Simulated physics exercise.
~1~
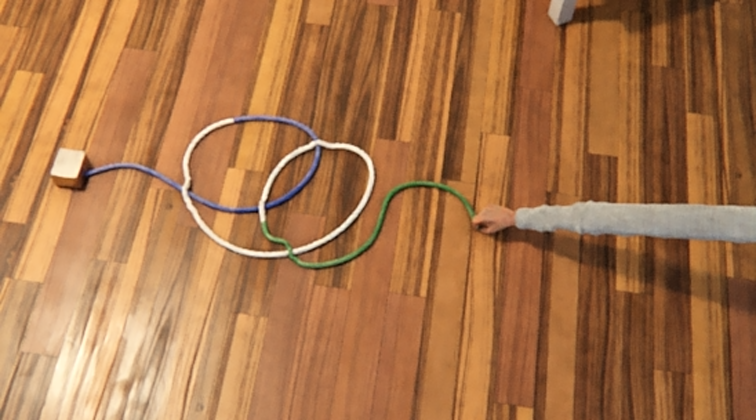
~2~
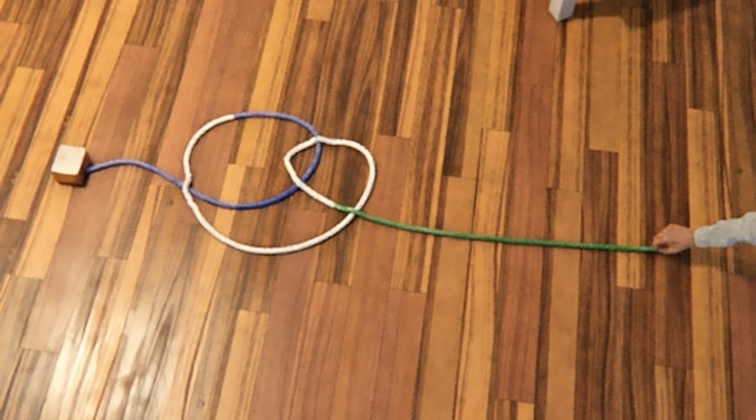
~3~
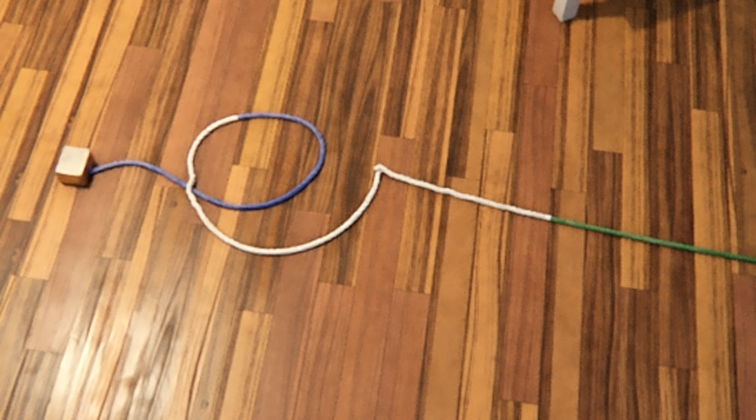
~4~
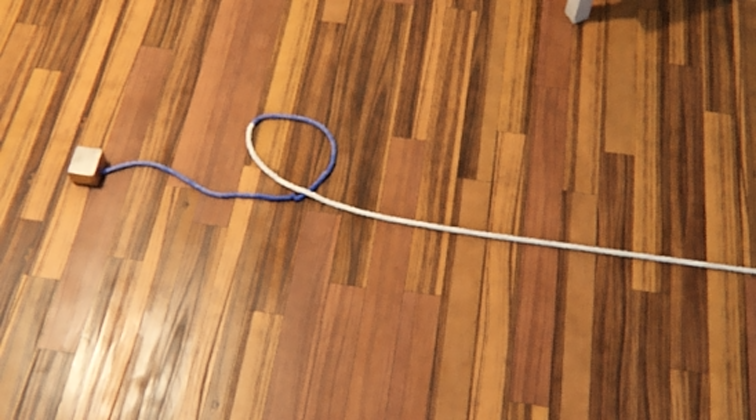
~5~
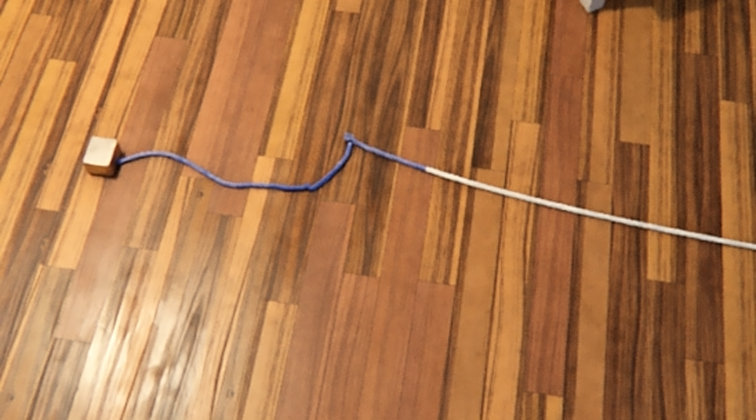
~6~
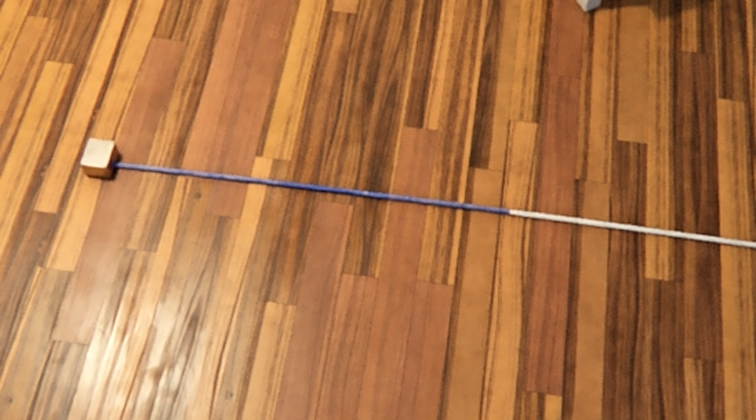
A looped rope is pulled right by a hand, its loops opening until it runs straight.
